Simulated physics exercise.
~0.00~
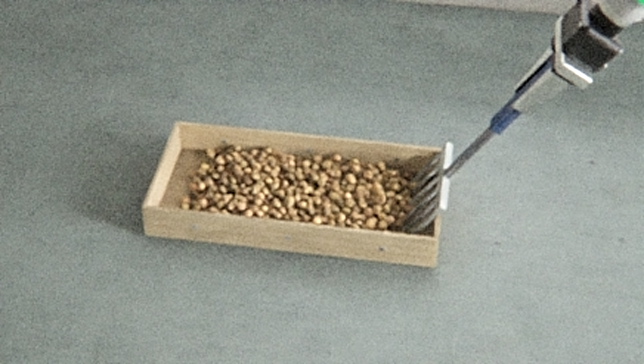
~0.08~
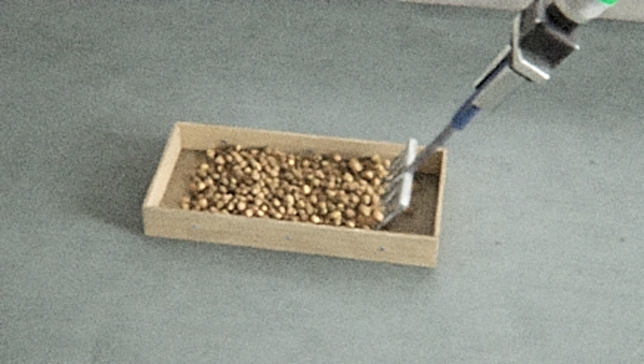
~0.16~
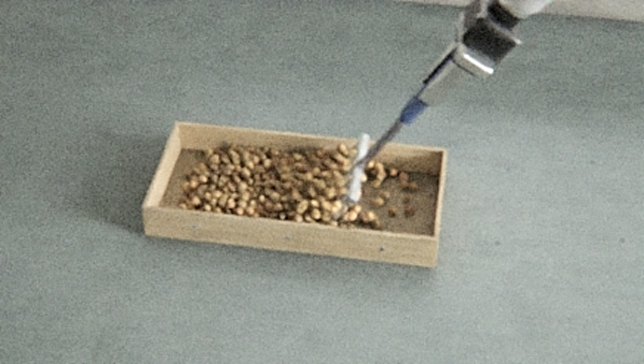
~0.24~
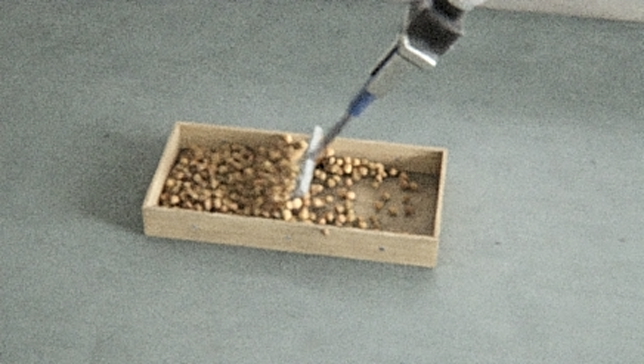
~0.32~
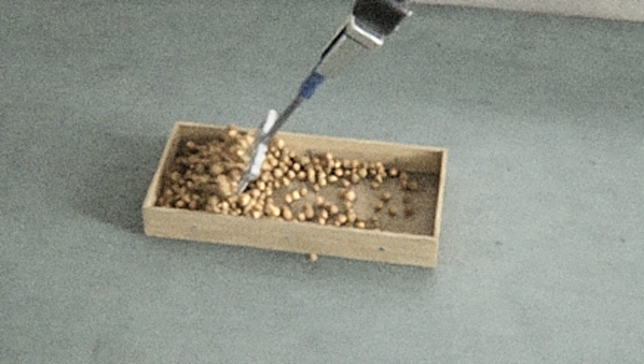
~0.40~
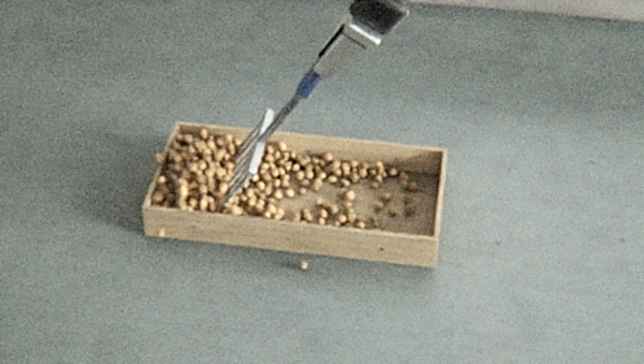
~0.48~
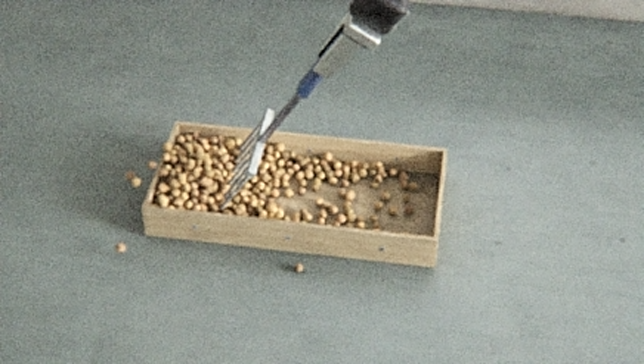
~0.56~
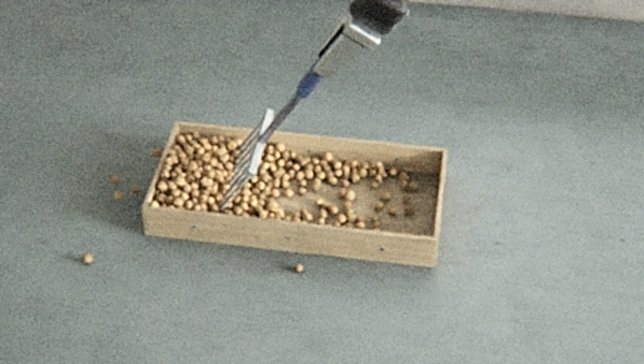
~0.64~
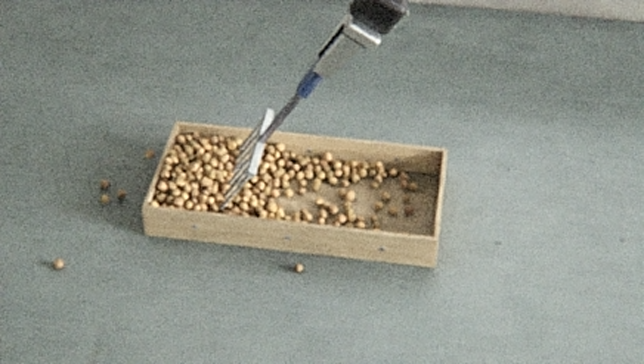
A robotic arm rakes chickpeas leftward in a wooden tray, spilling a few onto the table.
